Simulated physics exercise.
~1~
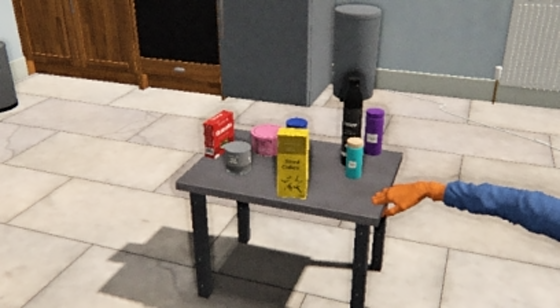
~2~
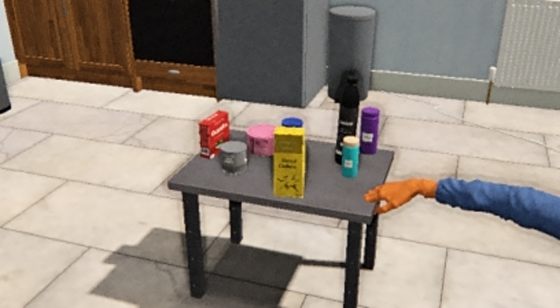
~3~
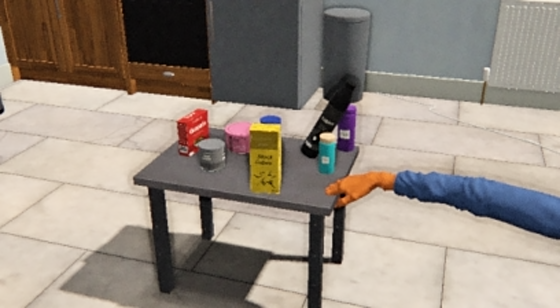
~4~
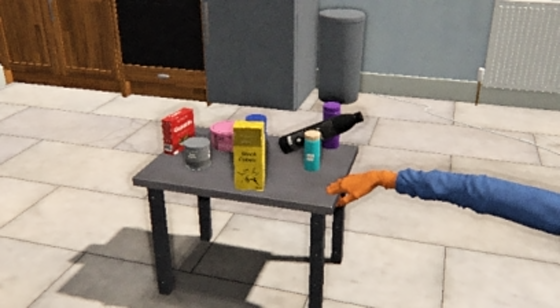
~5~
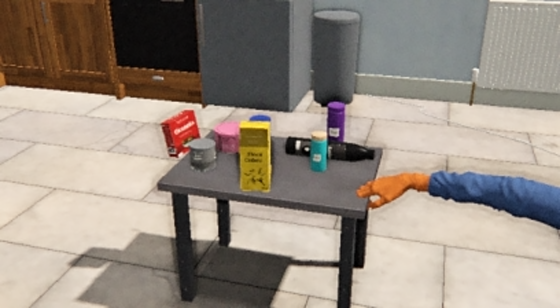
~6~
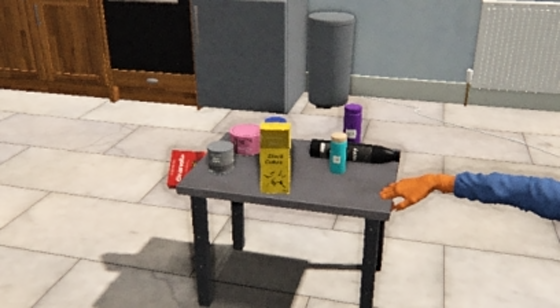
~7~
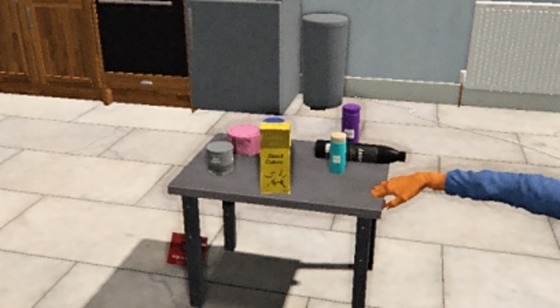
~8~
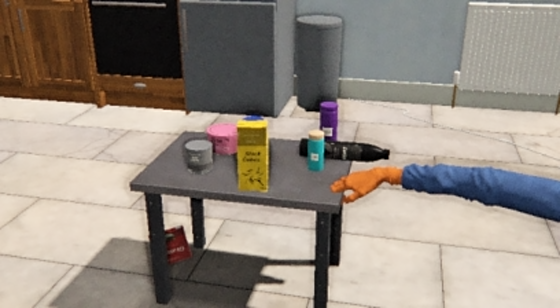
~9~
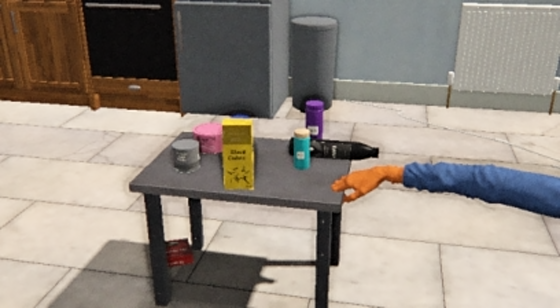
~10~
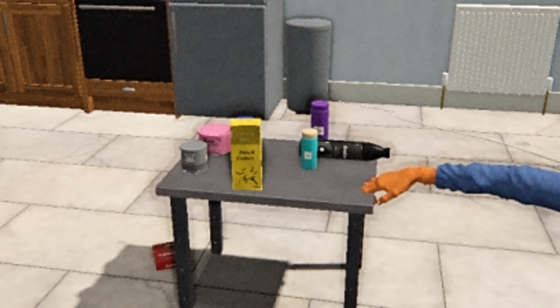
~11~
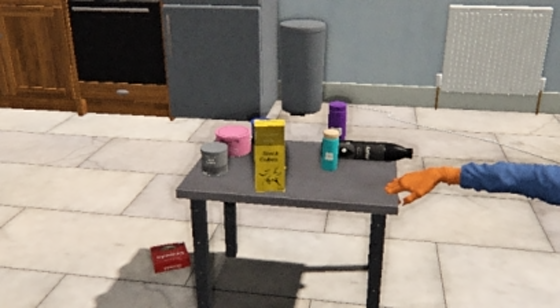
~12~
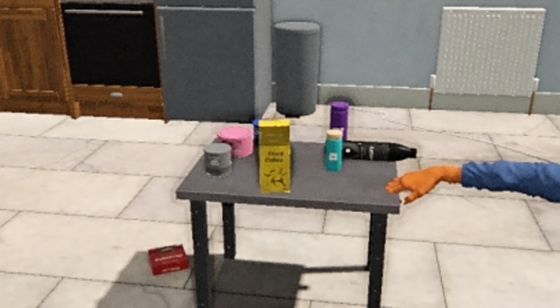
The video shows an orange-gloved hand at the edge of a small grey table of containers as it shifts left and right; the black bottle topples onto its side, then the red packet tips off the left edge to the floor, while the other items stay upright on top.
